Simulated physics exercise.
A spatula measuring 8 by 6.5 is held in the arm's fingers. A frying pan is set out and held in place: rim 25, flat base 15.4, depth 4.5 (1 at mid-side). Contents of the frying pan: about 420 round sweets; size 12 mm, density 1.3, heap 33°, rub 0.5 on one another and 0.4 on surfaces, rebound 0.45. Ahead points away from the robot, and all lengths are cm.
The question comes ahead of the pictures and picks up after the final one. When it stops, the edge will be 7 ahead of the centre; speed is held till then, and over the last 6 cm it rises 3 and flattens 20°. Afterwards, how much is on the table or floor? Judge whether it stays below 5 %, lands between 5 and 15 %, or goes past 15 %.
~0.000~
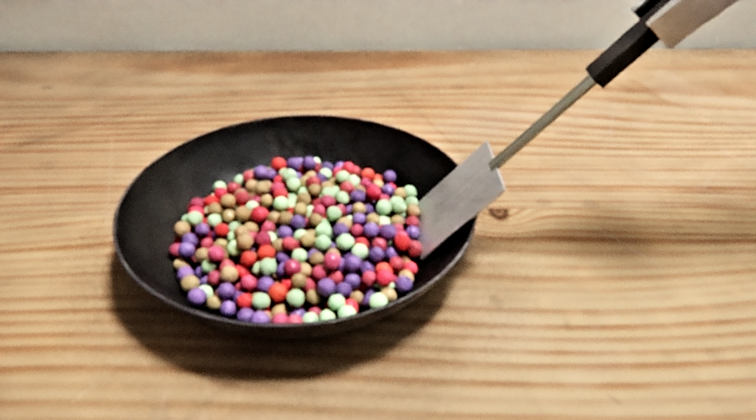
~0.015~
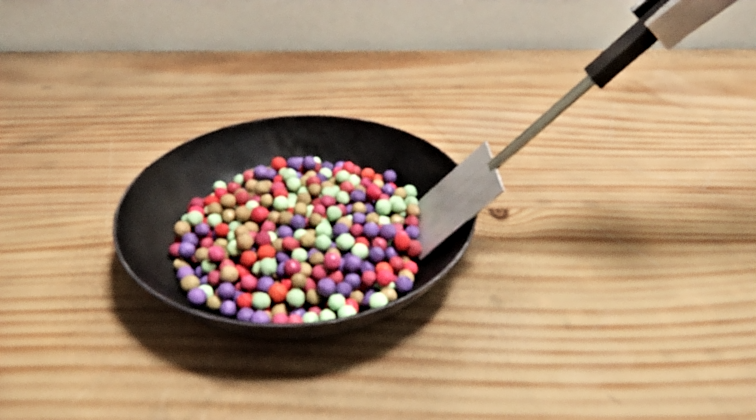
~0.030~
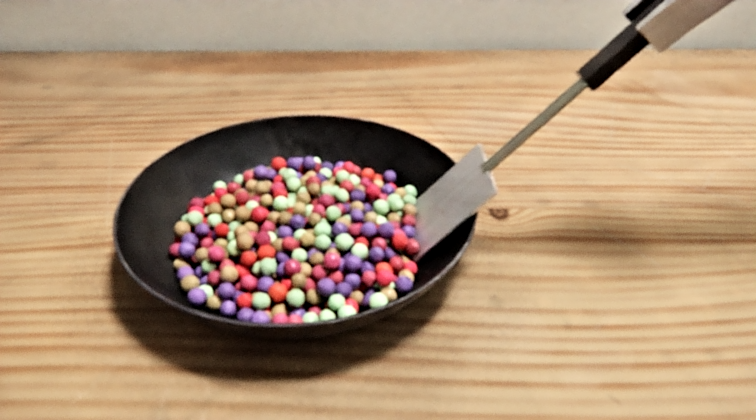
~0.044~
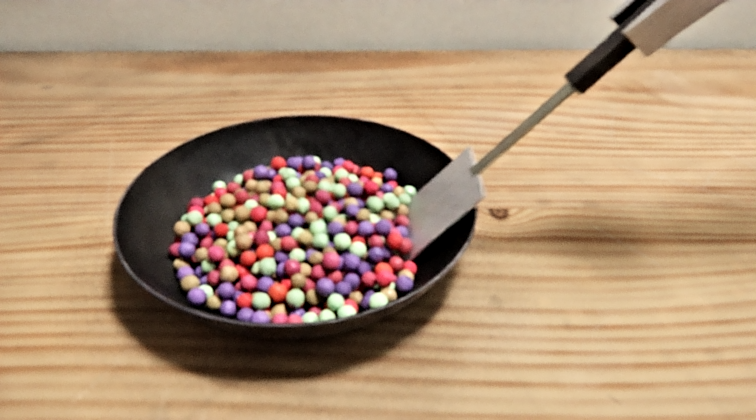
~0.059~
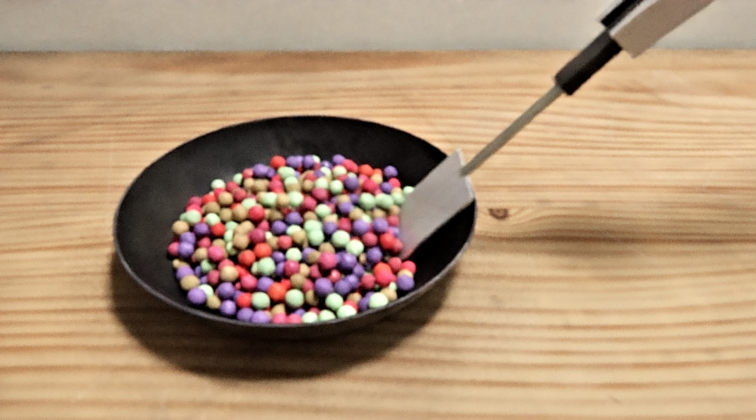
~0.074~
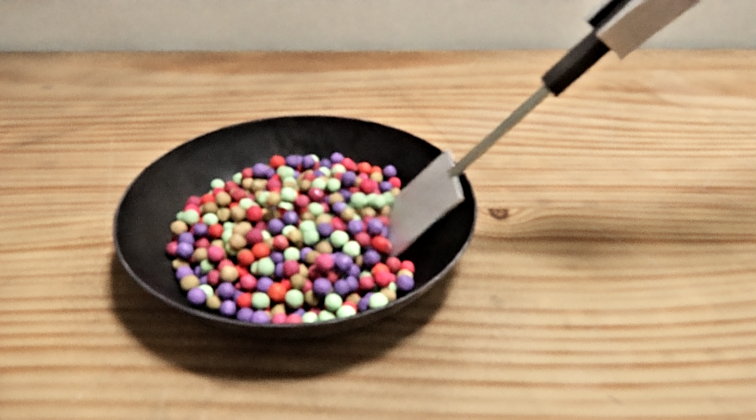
It stays below 5 %.
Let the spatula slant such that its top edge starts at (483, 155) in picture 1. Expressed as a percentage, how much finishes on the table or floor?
Roughly 0 percent ends on the table or floor.
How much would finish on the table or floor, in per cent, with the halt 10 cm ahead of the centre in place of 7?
With that change, I'd expect about 20 per cent.
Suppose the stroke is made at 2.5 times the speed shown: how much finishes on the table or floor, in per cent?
Something close to 15 per cent ends up on the table or floor.
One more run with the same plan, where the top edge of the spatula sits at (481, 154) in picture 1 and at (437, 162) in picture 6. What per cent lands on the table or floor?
It works out to about 5 %, more or less.
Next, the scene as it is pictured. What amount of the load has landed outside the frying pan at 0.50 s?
I'd put it at around 0 per cent.
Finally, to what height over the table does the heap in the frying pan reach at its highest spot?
Roughly 6.0 centimetres.
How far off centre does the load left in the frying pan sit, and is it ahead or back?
Some 3.5 cm ahead of the centre.
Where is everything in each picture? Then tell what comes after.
In the first picture, the spatula top edge at (496, 164), sloping 49°; upper third of the load around (301, 221), from x 175 to 415, top at y 165; 419 in the frying pan.
In the second picture, the spatula top edge at (495, 164), sloping 49°; upper third of the load around (301, 220), from x 175 to 415, top at y 165.
In the third picture, the spatula top edge at (488, 167), sloping 49°; upper third of the load around (304, 220), from x 175 to 410, top at y 165.
In the fourth picture, the spatula top edge at (477, 170), sloping 49°; upper third of the load around (311, 219), from x 175 to 410, top at y 165.
In the fifth picture, the spatula top edge at (466, 172), sloping 49°; upper third of the load around (309, 219), from x 175 to 410, top at y 160.
In the sixth picture, the spatula top edge at (455, 172), sloping 49°; upper third of the load around (302, 217), from x 175 to 410, top at y 160; 419 in the frying pan.
After 0.16 s, sloping 49°, highest piece 4 above the table; 419 in the frying pan.
After 0.25 s, sloping 40°, highest piece 6 above the table; 419 in the frying pan.
After 0.50 s, sloping 29°, highest piece 6 above the table; 418 in the frying pan, 1 on the blade or in flight.
After 1.55 s, sloping 29°, highest piece 6 above the table; 418 in the frying pan, 1 on the table or floor.
In the end, 418 in the frying pan, 1 on the table or floor. That is 0 % on the table or floor.
